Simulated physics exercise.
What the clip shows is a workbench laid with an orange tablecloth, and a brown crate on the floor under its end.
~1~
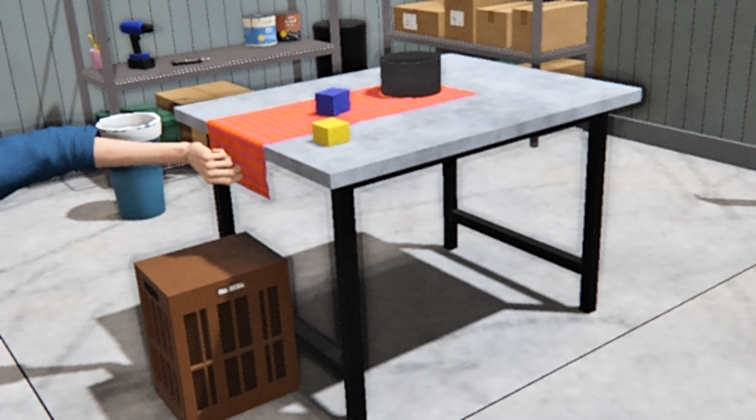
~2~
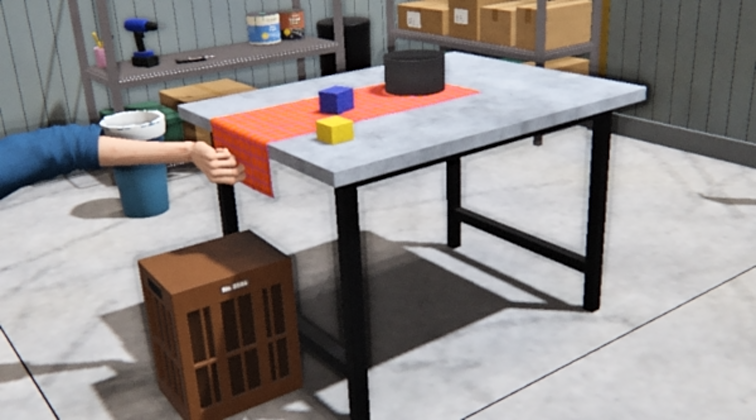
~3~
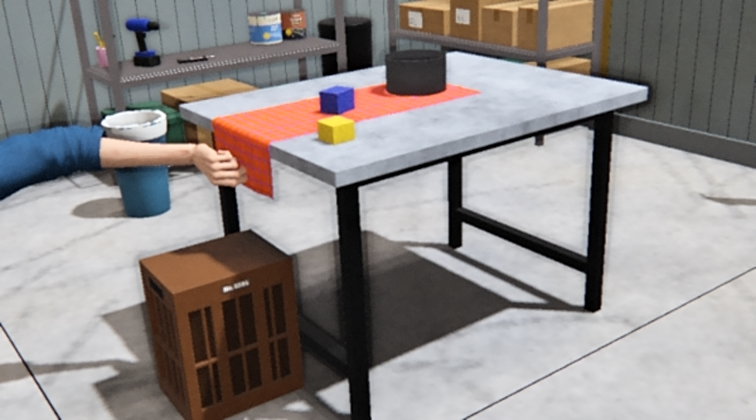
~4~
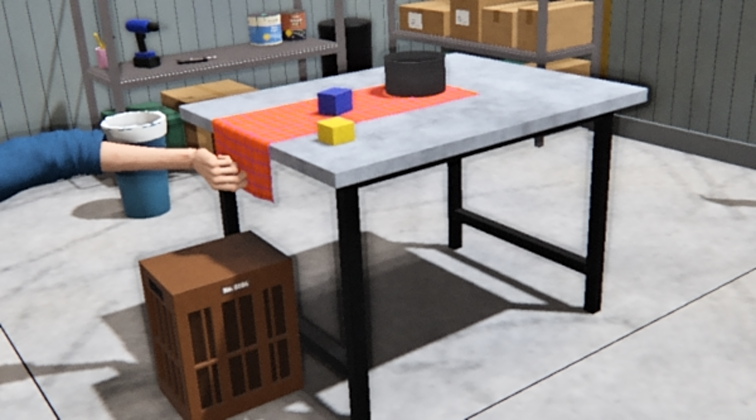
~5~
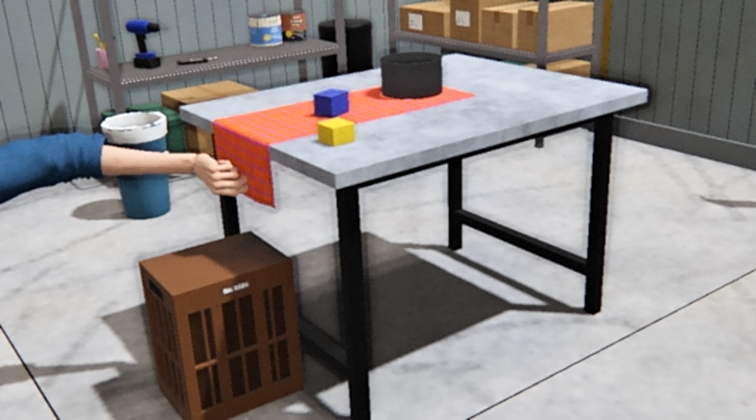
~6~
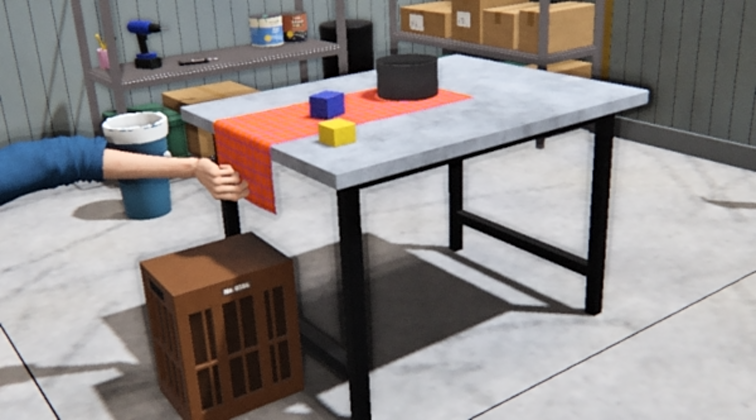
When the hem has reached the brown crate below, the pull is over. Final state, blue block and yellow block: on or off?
Blue block - on; yellow block - on.
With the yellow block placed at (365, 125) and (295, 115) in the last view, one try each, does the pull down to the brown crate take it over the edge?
It stays up top in the first case and leaves the surface in the second.
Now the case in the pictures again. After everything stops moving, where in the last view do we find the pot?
Close to (369, 85).
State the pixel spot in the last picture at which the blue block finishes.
I'd put its resting spot close to pixel (283, 114).
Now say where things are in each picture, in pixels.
The first picture shows tablecloth end (270, 200); blue block (332, 91); yellow block (330, 123); pot (410, 57); top of the crate (202, 274).
The second picture shows tablecloth end (275, 198), far hem (483, 93); yellow block (334, 121); yellow block stands beside the cloth.
The third picture shows tablecloth end (274, 200); blue block (336, 89).
The fourth picture shows tablecloth end (274, 204), far hem (481, 95); yellow block (335, 122).
The fifth picture shows tablecloth end (275, 209); blue block (331, 92).
The sixth picture shows tablecloth end (277, 215), far hem (475, 98); blue block (326, 94); yellow block (336, 123); top of the crate (208, 274).
Then, 0.18 s on from there, hem going down; blue block moved a little; yellow block in place.
Then, 0.46 s on from there, hem going down; blue block carried along near (301, 110); yellow block in place.
Then, 0.78 s on from there, hem on the crate; blue block carried along near (283, 114); yellow block in place.
In the end, hem on the crate; blue block carried along near (283, 114); yellow block in place. The blue block remains up there and the yellow block keeps clear of the edge.
